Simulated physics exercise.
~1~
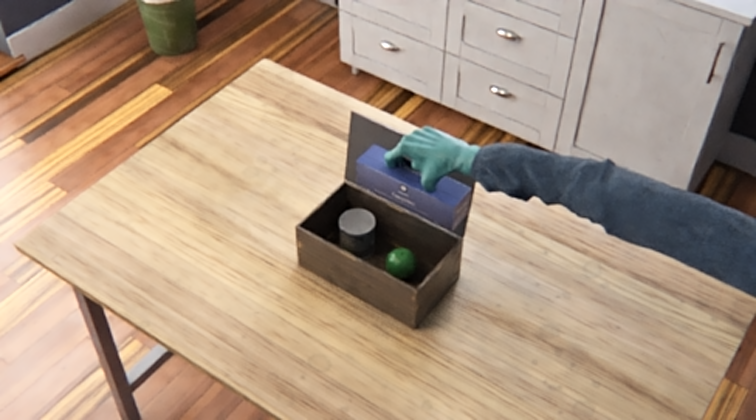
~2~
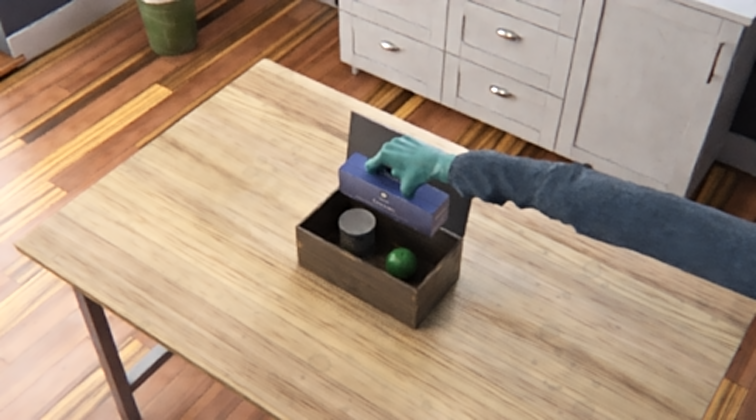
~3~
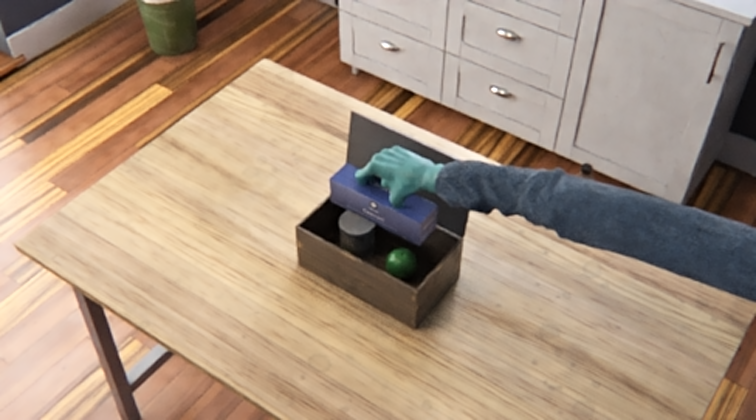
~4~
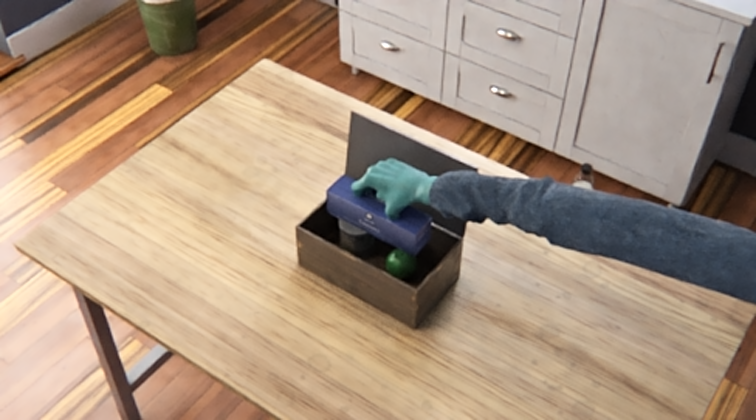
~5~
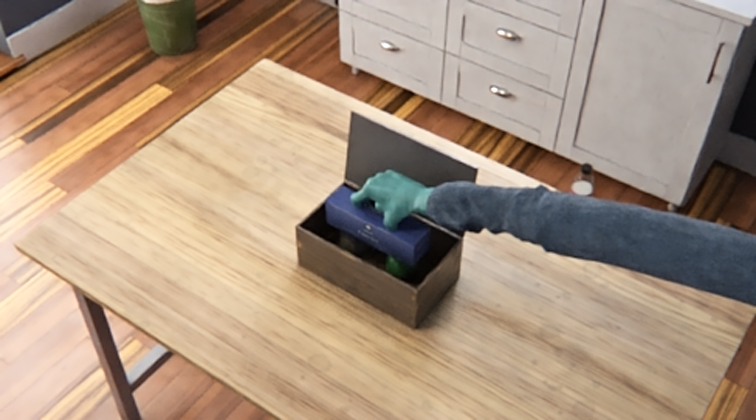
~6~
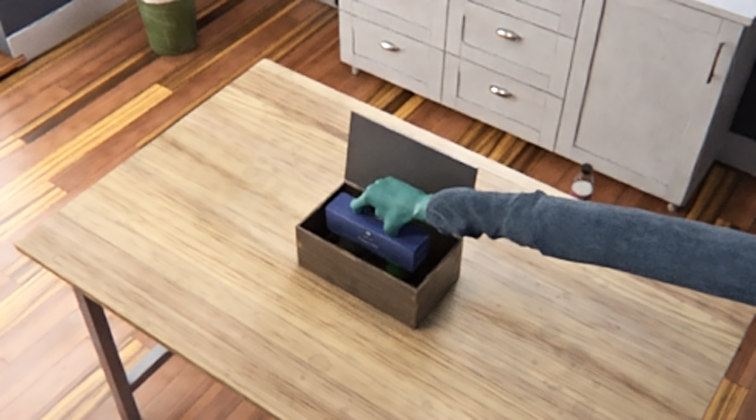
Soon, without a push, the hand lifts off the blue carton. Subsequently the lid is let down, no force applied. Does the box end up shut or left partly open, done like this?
I expect the lid to settle home.
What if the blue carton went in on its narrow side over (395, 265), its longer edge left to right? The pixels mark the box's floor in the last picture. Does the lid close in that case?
The lid stays partly open.
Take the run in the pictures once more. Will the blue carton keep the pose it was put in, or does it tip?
Simply put, it gets tilted.
Then, 0.40 s past the last view, blue carton on its side near (378, 278); green apple displaced a little; grey tin displaced a little.
Then, 1.50 s past the last view, lid 66° above the rim; blue carton on its side near (380, 279); green apple displaced a little; grey tin displaced a little.
Then, 2.10 s past the last view, lid 18° above the rim; blue carton on its side near (380, 279); green apple displaced a little; grey tin displaced a little.
Finally, lid shut; down or leaning hard in the box, blue carton; the other 2 still in place. Final places as the last picture's camera would see them, blue carton near (380, 279).
